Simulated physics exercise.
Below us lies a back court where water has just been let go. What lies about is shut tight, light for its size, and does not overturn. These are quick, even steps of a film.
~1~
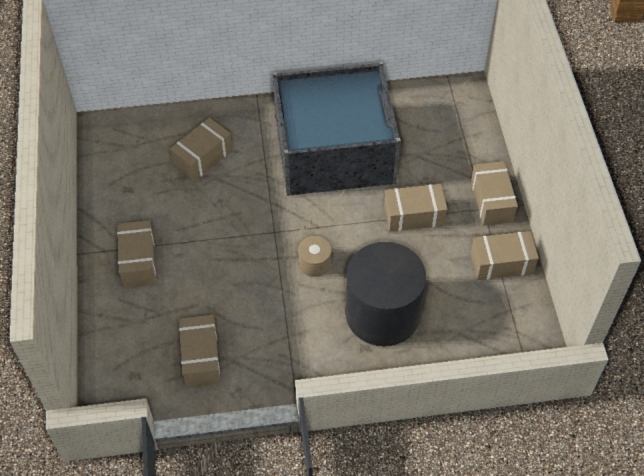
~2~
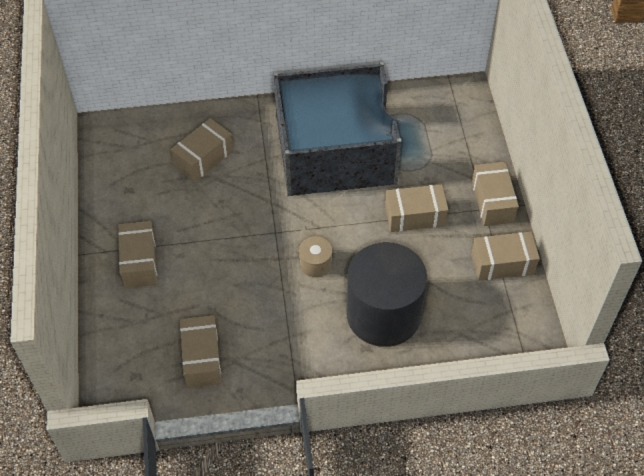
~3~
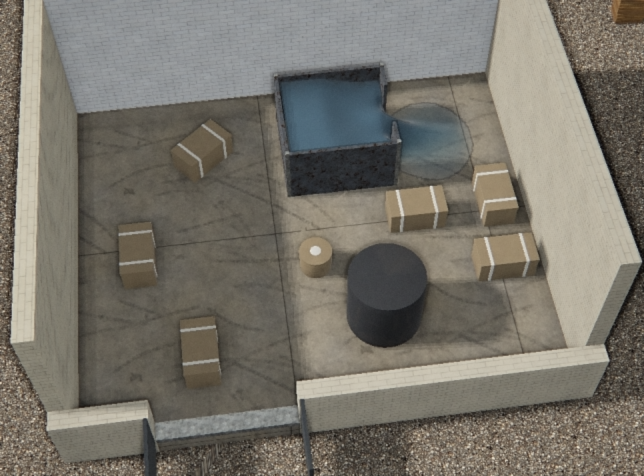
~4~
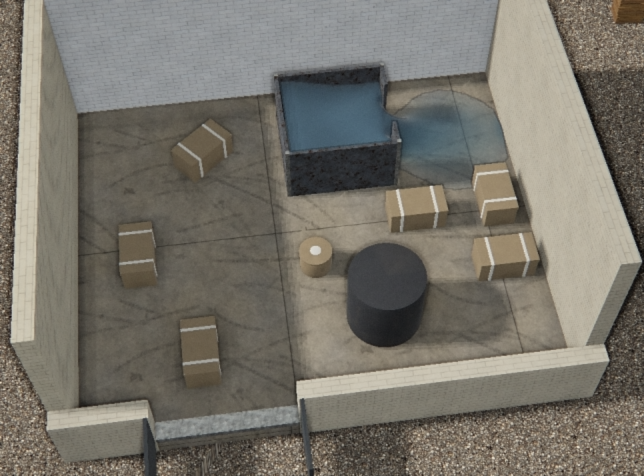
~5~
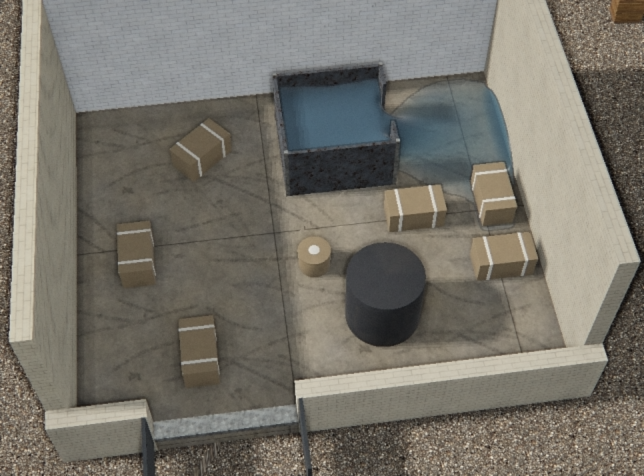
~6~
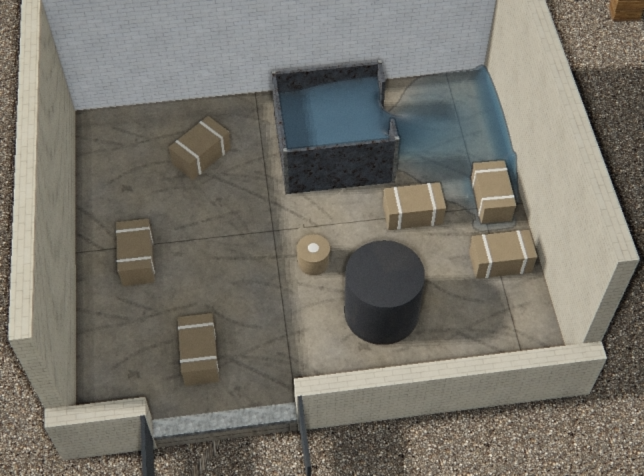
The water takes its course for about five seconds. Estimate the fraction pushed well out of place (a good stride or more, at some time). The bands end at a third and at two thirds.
Share: Less than a third.
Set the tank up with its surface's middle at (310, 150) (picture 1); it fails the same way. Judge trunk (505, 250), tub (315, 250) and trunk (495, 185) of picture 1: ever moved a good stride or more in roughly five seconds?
In turn: Swept aside, short of that, moved that far.
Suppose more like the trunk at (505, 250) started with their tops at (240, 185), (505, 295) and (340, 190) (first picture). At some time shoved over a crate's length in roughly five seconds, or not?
As listed: Short of that, that far or more, short of that.
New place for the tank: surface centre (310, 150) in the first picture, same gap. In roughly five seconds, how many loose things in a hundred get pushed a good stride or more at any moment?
Some 40 per cent.
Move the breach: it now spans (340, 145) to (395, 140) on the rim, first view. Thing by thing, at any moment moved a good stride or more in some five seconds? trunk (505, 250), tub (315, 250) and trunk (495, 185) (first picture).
In that order: Moved that far, moved that far, moved that far.
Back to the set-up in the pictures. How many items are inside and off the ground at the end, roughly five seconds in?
That makes 1.
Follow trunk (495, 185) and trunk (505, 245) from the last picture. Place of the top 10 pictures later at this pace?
Near (467, 262) and (494, 325).
A moment on, 0 of 7 are well off their spots; 0 afloat.
Next, 2 of 7 are well off their spots; 0 afloat.
Later, 2 of 7 are well off their spots; 2 afloat.
In the end, 2 of 7 are well off their spots, and 2 have been at some point; 1 afloat.
